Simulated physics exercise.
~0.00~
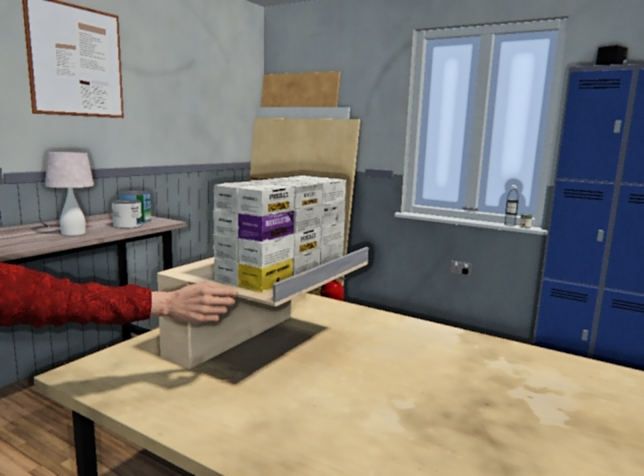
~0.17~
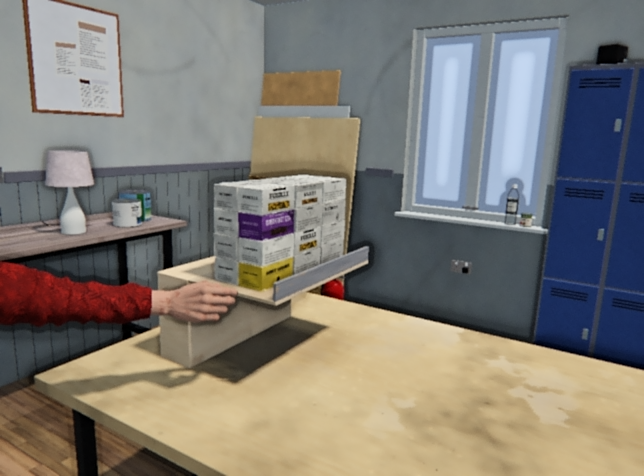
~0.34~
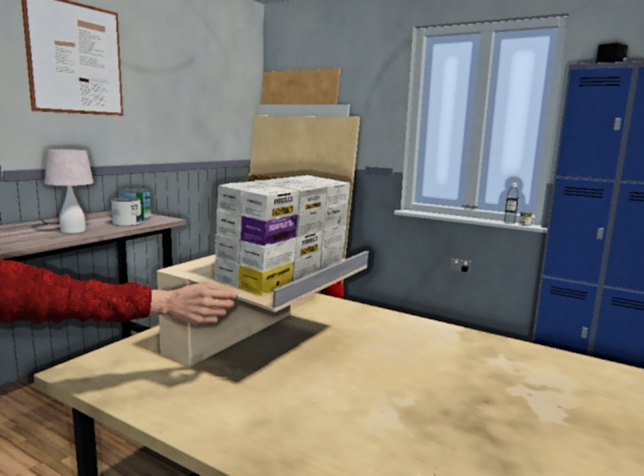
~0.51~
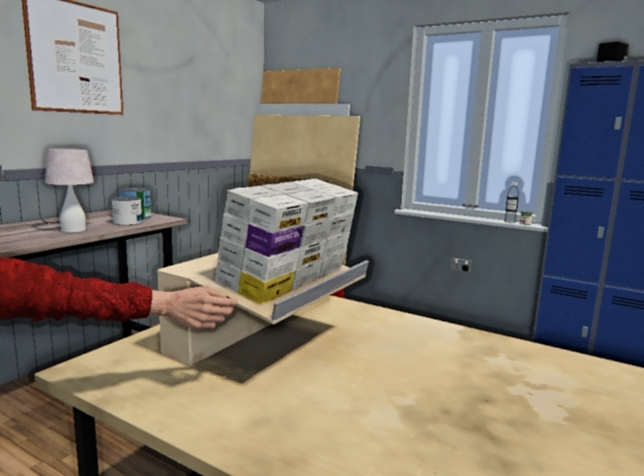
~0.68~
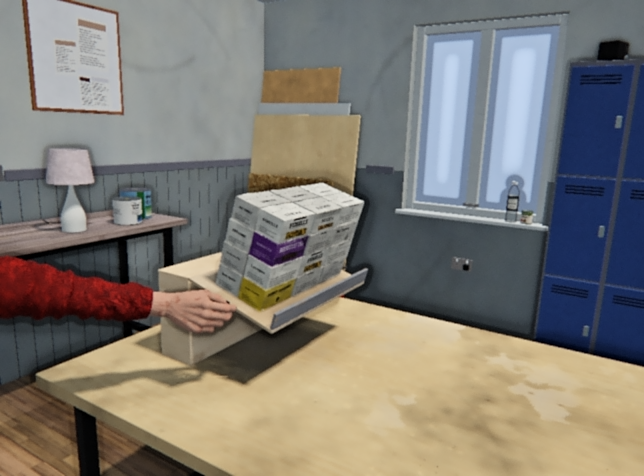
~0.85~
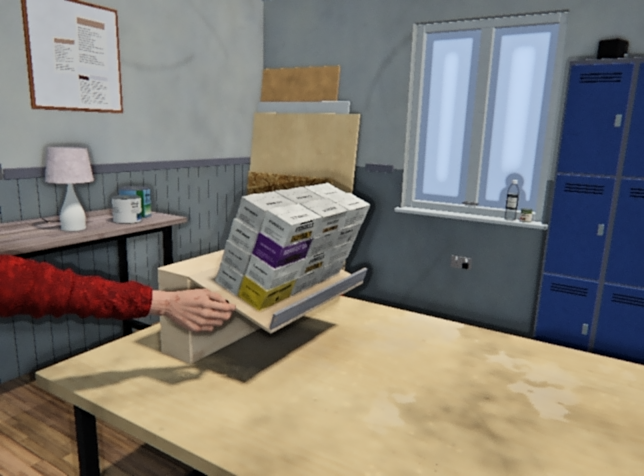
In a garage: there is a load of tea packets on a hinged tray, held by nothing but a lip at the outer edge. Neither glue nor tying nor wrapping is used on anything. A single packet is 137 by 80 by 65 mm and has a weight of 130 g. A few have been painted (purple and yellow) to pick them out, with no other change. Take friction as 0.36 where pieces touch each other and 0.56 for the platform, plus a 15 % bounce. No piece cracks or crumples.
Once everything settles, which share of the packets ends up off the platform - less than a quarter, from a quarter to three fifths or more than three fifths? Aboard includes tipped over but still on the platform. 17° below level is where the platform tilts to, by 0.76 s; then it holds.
I would say upwards of three fifths.
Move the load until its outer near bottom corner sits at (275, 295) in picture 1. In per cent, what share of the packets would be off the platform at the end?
60 percent.
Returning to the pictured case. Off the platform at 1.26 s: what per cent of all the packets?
40 %.
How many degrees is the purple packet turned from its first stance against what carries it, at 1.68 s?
Measured against how it began, the tilt is near 70 degrees.
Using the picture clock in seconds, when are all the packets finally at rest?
At roughly 3.0 seconds.
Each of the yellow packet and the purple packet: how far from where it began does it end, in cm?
Net displacement (cm, approx.): Yellow = 6; purple = 46.
After 1.06 s, slope 17°; none of the 24 packets off the platform, 24 disturbed; purple packet 23° from how it stood; yellow packet 22° from how it stood.
After 1.26 s, slope 17°; 9 of the 24 packets off the platform; purple packet on its side; yellow packet 50° from how it stood.
After 1.68 s, slope 17°; 15 of the 24 packets off the platform; purple packet on its side; yellow packet 43° from how it stood.
In the end (3.2 s), slope 17°; 17 of the 24 packets off the platform; purple packet on its side; yellow packet 44° from how it stood. That is 71 per cent. From the last view, middles, purple packet near (348, 383), yellow packet near (281, 289).
